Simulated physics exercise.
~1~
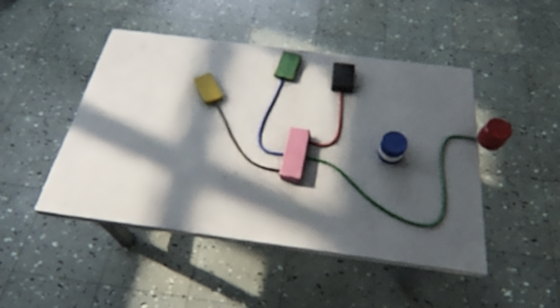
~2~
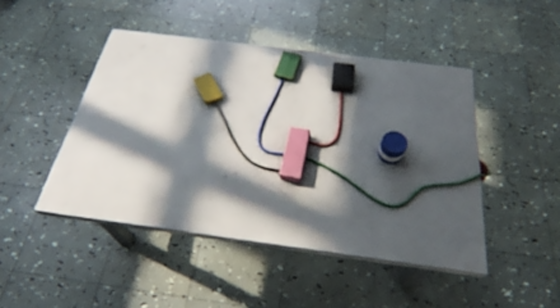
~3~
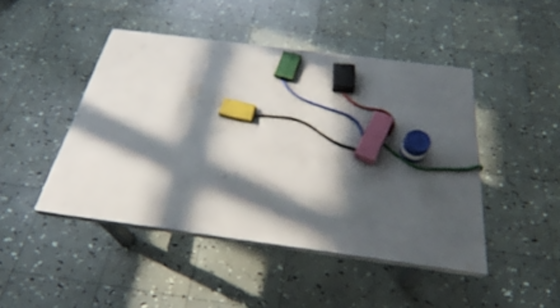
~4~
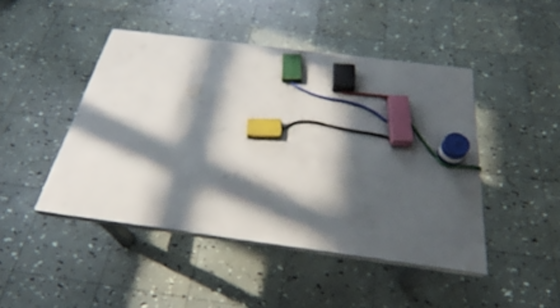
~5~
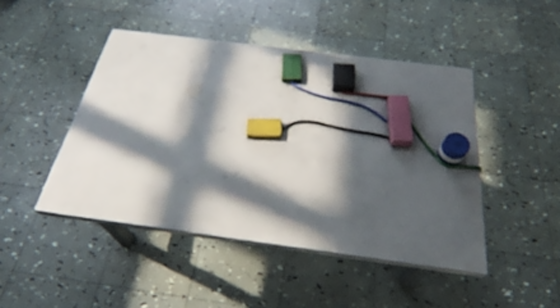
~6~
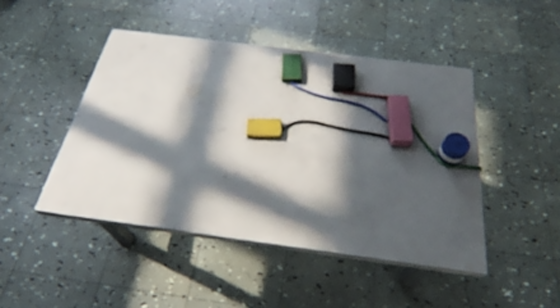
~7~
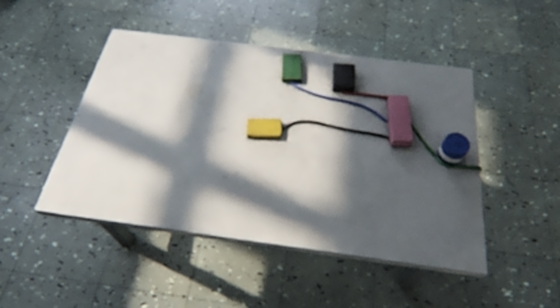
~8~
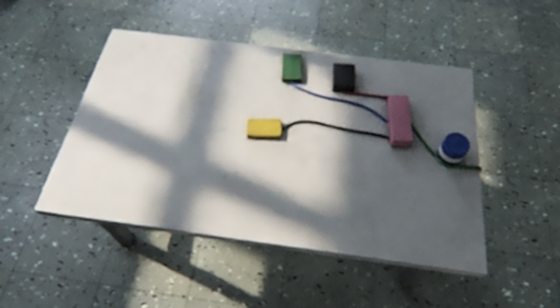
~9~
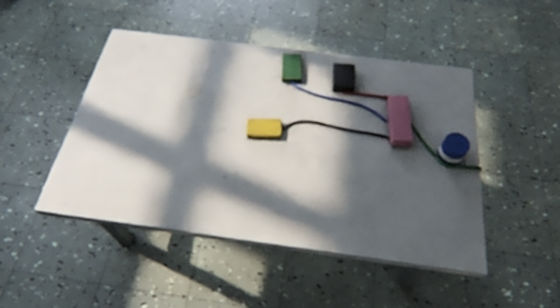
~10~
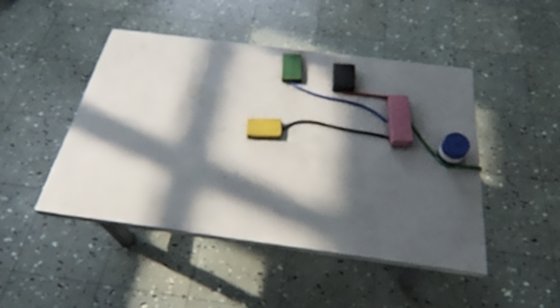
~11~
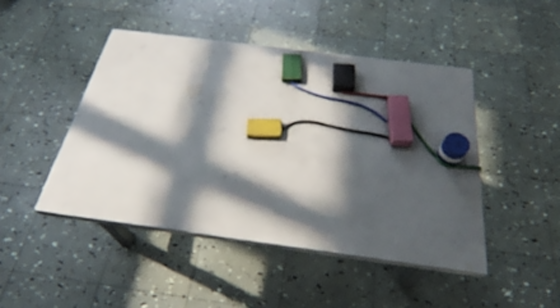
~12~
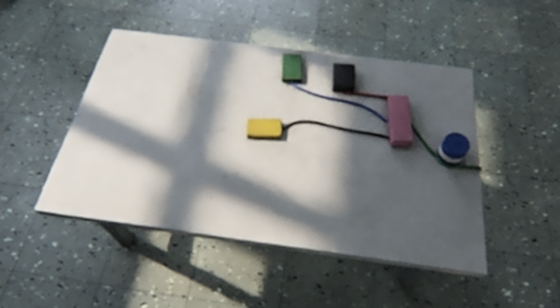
The clip opens on a pale side table where a pink power strip is wired to yellow, green and black devices, with a blue tin nearby and a red speaker at the right edge on a green cable. The speaker drops off the side and goes out of view, pulling the cable taut. The pink strip slides right, dragging the yellow charger after it and pushing the blue tin along. The green drive shifts only slightly, while the black phone stays put. Everything then settles, with the strip and tin resting near the right edge.
